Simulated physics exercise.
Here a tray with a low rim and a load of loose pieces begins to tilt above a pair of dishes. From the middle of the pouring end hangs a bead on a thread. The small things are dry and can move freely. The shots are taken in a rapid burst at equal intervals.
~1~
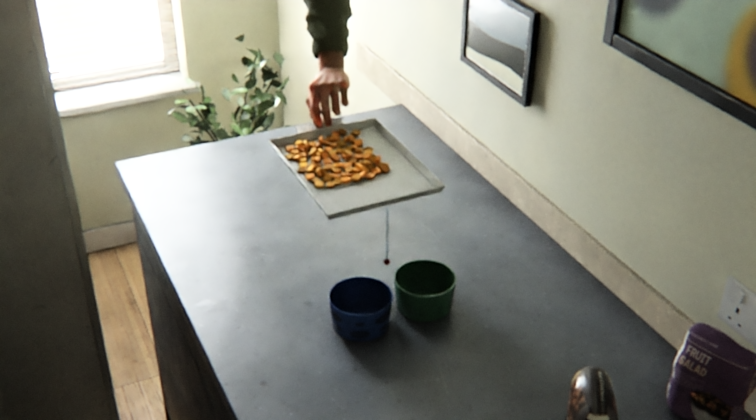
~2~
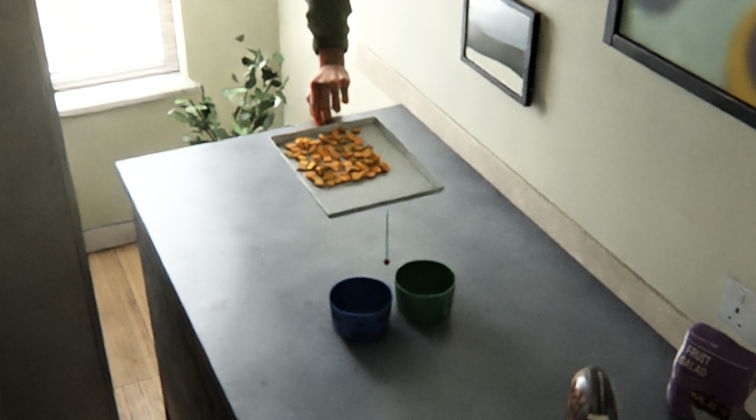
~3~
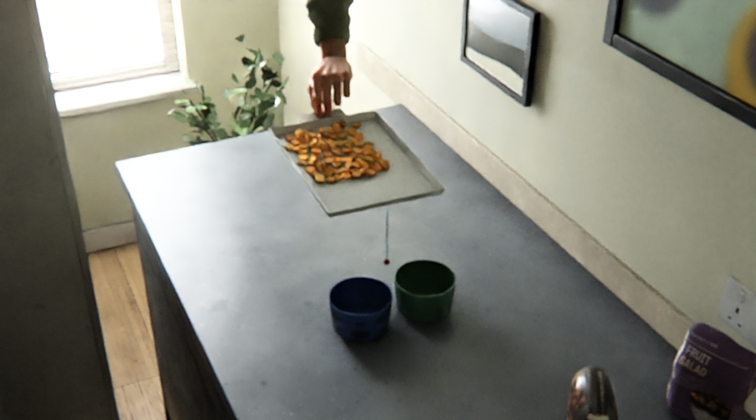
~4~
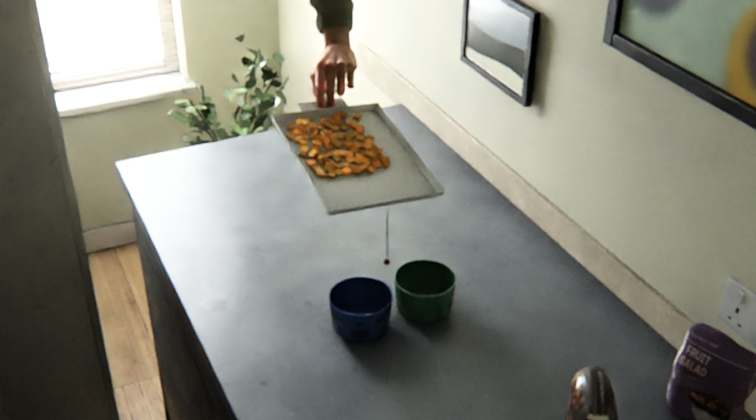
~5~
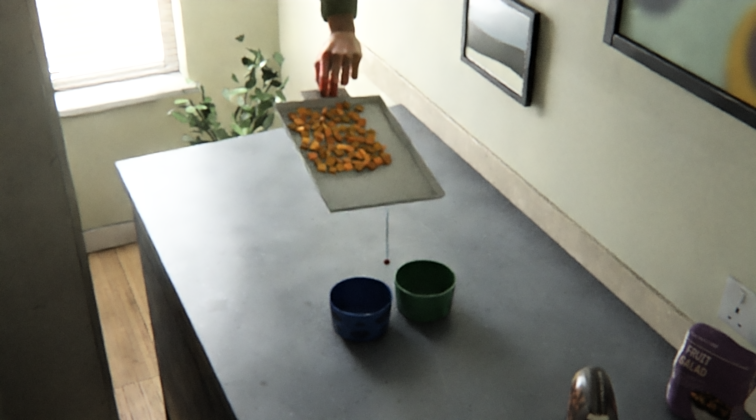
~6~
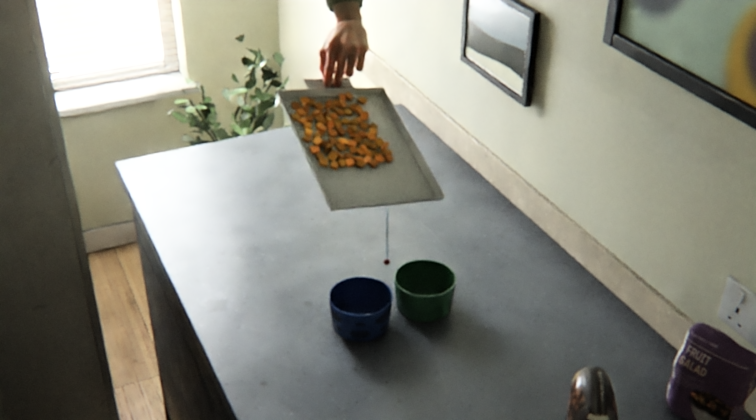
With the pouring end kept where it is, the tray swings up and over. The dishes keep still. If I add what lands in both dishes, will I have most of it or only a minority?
I'd say the dishes miss most of it, honestly.
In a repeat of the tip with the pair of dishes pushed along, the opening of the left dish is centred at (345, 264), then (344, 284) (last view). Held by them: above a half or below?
In turn: Not half; under half.
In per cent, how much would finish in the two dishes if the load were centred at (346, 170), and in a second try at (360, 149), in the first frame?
In order, about 40 and 40 in a hundred.
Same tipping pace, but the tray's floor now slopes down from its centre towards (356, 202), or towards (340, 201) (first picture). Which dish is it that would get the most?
On the first try it's the left-side dish, on the second the left-side dish.
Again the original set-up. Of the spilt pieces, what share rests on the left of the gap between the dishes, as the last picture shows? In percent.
Around 0 percent of the pieces.
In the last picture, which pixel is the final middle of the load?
The centre comes to rest close to (451, 294).
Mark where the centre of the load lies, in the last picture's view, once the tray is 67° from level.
(423, 198).
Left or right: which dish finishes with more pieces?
The fuller one is the one on the right.
Shortly afterwards, tray tipped steeply; the bulk on the tray; near a quarter in the air.
Next, tray tipped past a quarter turn; near a third in the right dish; near two thirds outside both; only a few in the air.
Some moments later, tray tipped past a quarter turn; near a third in the right dish; near two thirds outside both.
In the end, tray tipped past a quarter turn; none at all in the left dish; near a third in the right dish; near two thirds outside both.
